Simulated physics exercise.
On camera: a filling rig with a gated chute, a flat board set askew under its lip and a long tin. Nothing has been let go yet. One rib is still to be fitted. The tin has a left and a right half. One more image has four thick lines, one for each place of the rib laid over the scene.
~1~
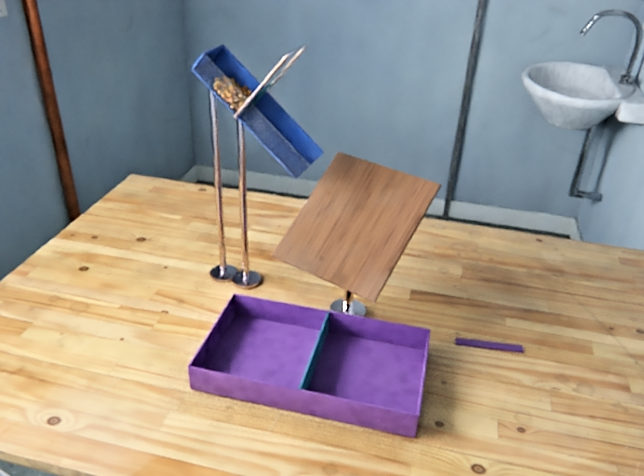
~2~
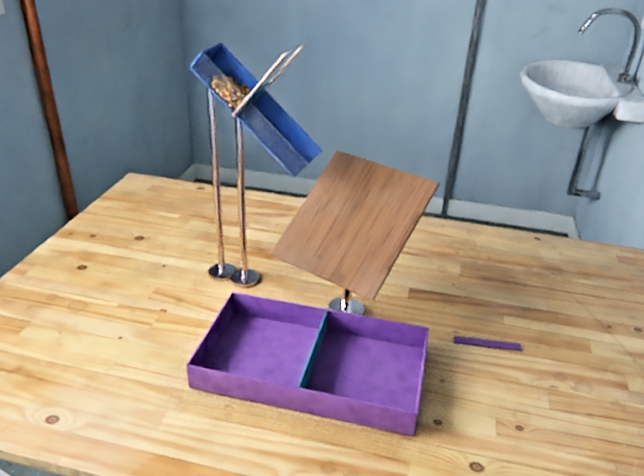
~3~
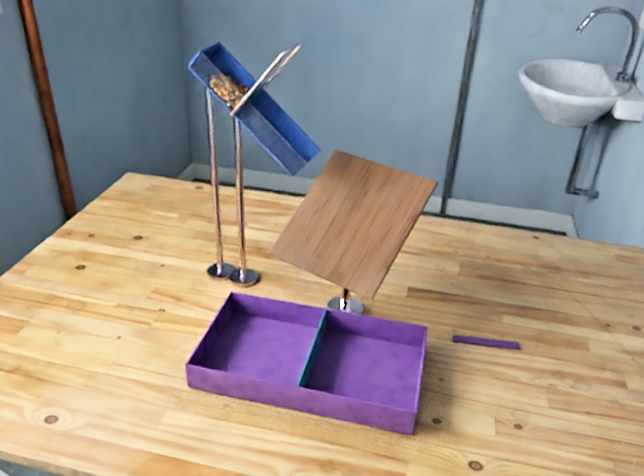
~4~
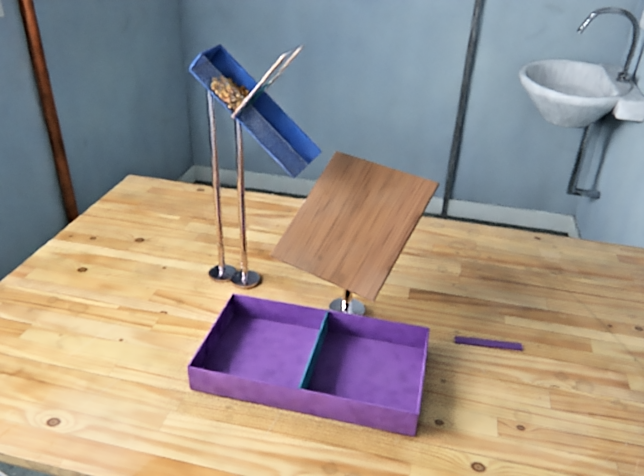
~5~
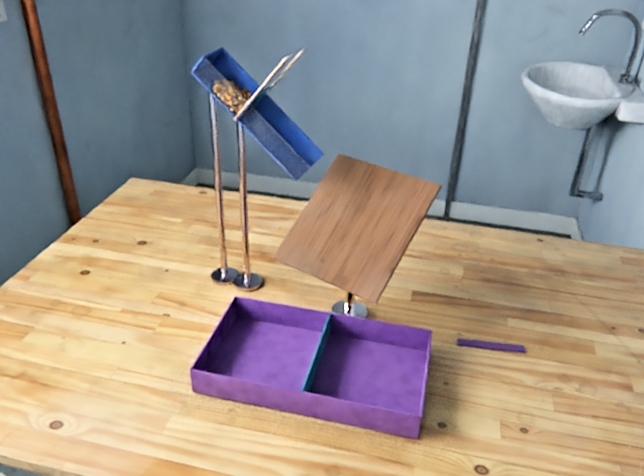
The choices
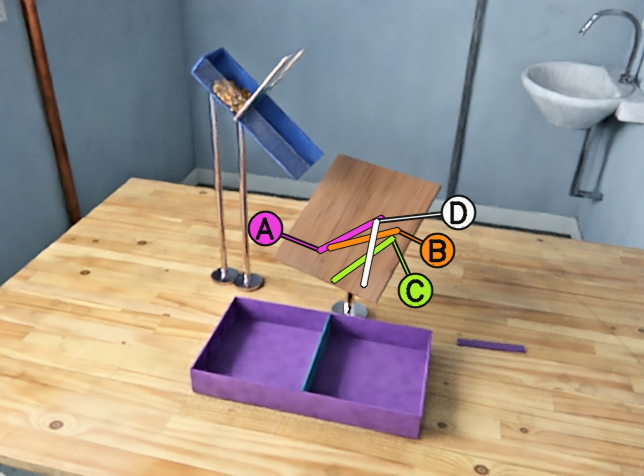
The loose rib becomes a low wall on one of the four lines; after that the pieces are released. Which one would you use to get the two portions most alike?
D works best here.
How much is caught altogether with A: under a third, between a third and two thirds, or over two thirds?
It is over two thirds.
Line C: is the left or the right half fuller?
Left.
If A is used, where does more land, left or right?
More lands on the left.
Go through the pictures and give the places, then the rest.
Load behind the gate near (237, 94), roasted chickpeas; lip of the chute near (304, 172), sloping fairly steeply, in the first picture.
Middle of the board near (353, 219), tilted fairly steeply; middle of its low edge near (318, 276); of its high edge near (385, 165), in the second picture.
Front corners of the tin near (186, 364) and (416, 412); front end of its middle wall near (297, 387); gate still shut near (258, 89), in the third picture.
Middle of the load near (235, 94); lip near (302, 171), in the fourth picture.
Middle of the load near (237, 97); lip near (304, 174), in the fifth picture.
On the marked copy, line A from (381, 218) to (320, 250); line B from (397, 230) to (330, 247); line C from (392, 238) to (334, 280); line D from (376, 221) to (363, 284).
With A, of what is caught, all but a few in the left half, a small share in the right.
With B, of what is caught, the bulk in the left half, a small share in the right.
With C, of what is caught, all but a few in the left half, only a few in the right.
With D, of what is caught, close to half in the left half, close to half in the right.
